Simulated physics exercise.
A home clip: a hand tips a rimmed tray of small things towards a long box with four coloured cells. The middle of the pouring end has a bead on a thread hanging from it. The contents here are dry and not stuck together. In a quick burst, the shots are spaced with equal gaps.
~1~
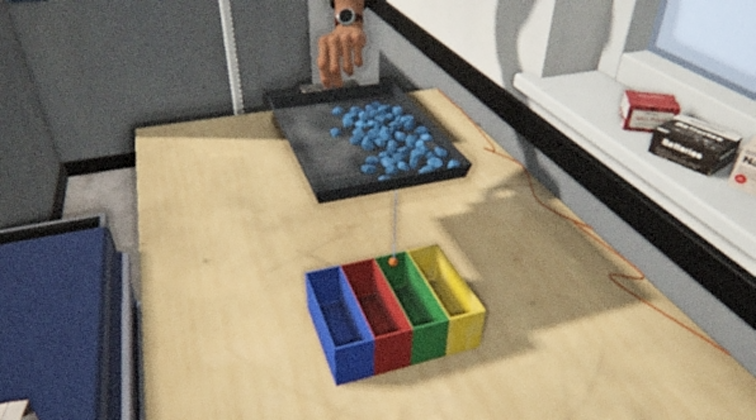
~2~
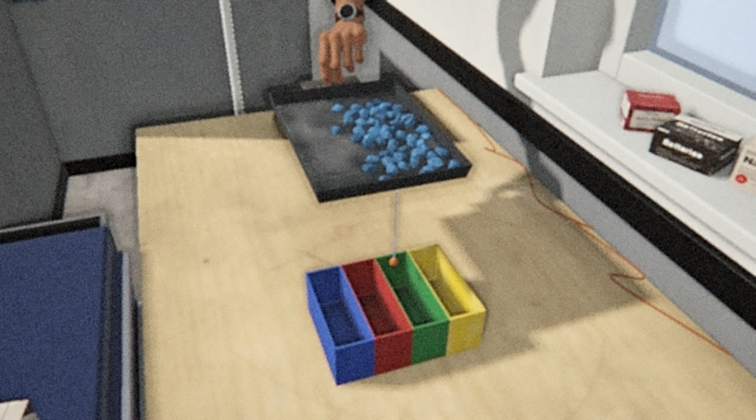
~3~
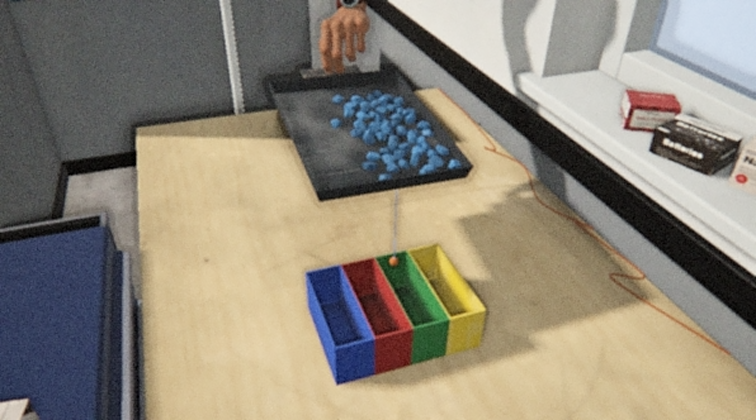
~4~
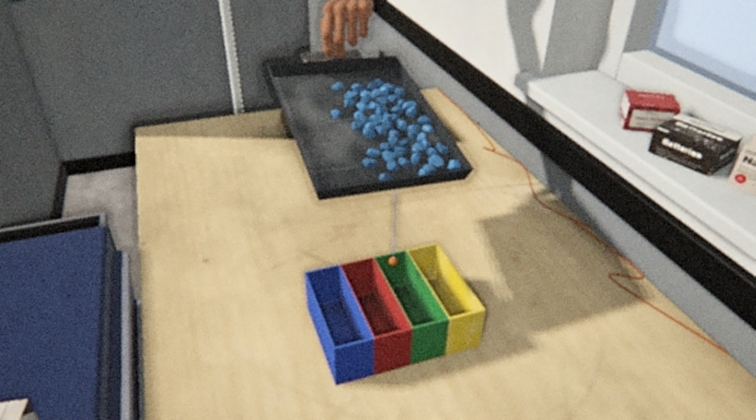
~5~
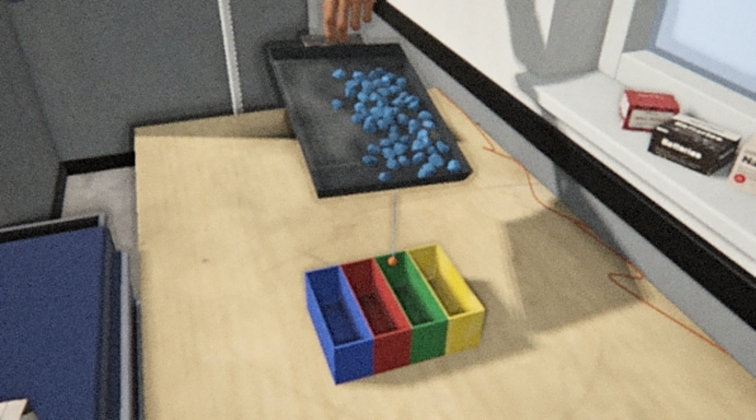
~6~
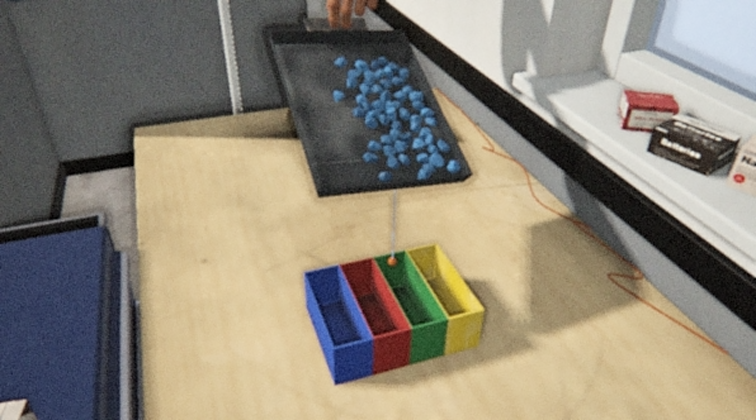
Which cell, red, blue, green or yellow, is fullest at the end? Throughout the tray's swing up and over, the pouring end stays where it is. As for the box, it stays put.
The yellow cell is fullest at the end.
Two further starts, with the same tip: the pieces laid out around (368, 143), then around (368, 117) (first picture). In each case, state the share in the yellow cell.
That would be 20 per cent, and then 40 per cent.
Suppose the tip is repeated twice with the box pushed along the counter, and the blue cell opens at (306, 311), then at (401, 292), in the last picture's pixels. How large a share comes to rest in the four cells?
First case around 30 %, second case around 100 %.
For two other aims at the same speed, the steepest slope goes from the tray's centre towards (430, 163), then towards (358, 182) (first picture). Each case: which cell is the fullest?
First the yellow cell, then the blue cell.
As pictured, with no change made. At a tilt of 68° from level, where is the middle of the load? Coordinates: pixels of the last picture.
Near the pixel (435, 165).
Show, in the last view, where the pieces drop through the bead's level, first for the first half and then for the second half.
First close to (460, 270), next close to (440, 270).
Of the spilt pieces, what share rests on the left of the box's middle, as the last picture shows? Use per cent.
Roughly 0 %.
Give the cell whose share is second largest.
Rank 2: Green.
Soon, tray tipped steeply; all on the tray.
A while on, tray tipped past a quarter turn; about a quarter on the tray; about a quarter in the yellow cell; a small part in the green cell; about half falling or outside the box.
Towards the end, tray tipped past a quarter turn; about a third in the yellow cell; about a quarter in the green cell; a stray few in the red cell; about a third falling or outside the box.
Finally, tray tipped past a quarter turn; about a third in the yellow cell; about a quarter in the green cell; a stray few in the red cell; none in the blue cell; about a third outside the box.
